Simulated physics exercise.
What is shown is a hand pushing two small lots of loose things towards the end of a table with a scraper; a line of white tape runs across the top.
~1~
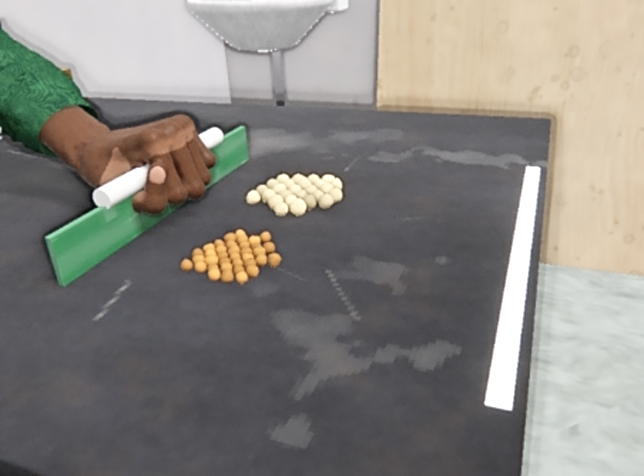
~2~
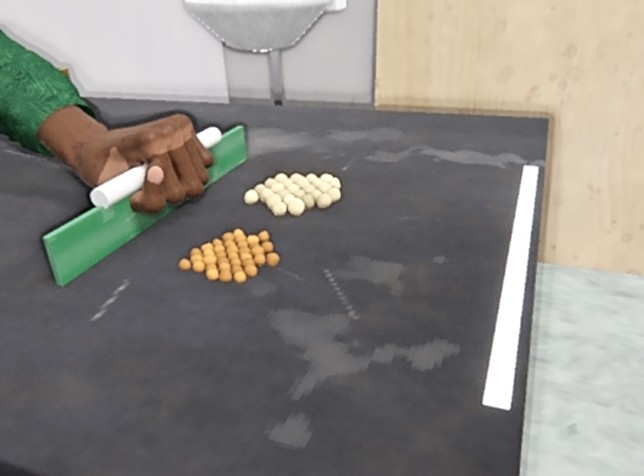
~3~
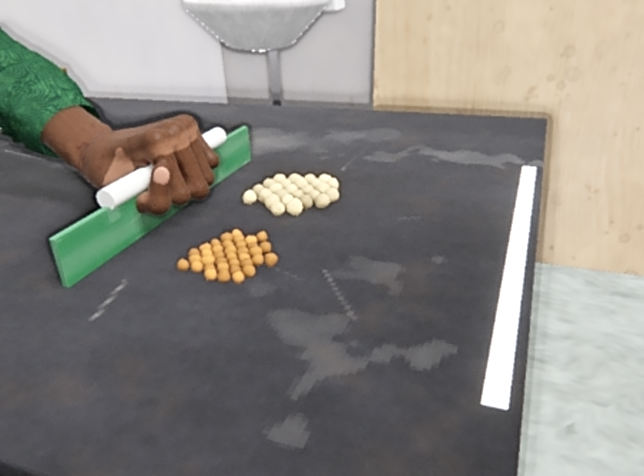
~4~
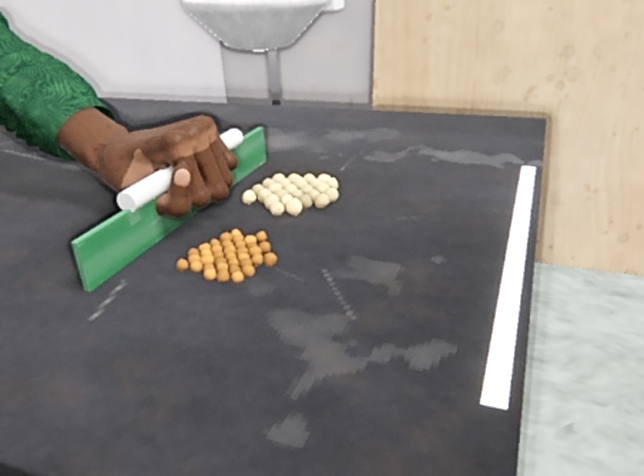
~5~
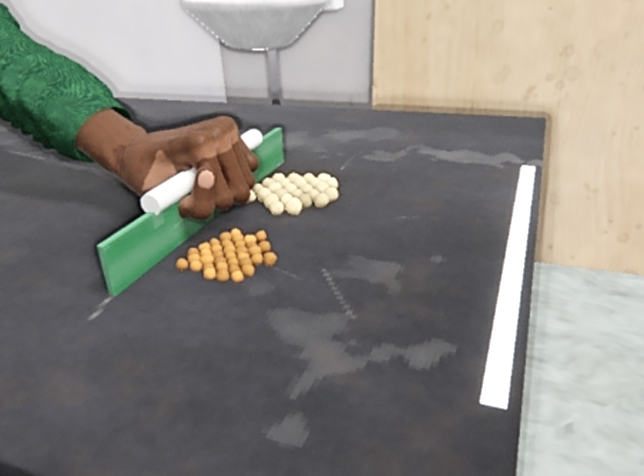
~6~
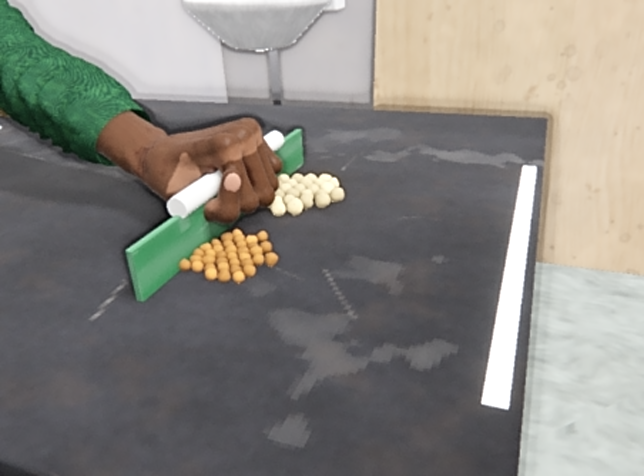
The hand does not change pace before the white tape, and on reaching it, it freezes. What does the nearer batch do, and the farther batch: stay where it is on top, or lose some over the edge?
Nearer batch: Some falls; farther batch: Some falls.
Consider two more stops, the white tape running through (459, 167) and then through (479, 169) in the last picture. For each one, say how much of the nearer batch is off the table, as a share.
About 0 per cent, then 0 per cent.
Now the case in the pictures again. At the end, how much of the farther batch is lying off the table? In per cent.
Share: Approx. 100 in a hundred.
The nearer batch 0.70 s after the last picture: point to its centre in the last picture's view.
Its centre is near (367, 271).
Then, 0.70 s on from there, scraper still moving, near (375, 189); nearer batch all on the table, its front near (393, 297); farther batch all on the table, its front near (449, 194).
Then, 1.42 s on from there, scraper stopped at the white tape; nearer batch near two thirds over the edge; farther batch near two thirds over the edge.
Then, 1.70 s on from there, scraper stopped at the white tape; nearer batch the whole lot over the edge; farther batch the whole lot over the edge.
In the end, scraper stopped at the white tape; nearer batch the whole lot over the edge; farther batch the whole lot over the edge.
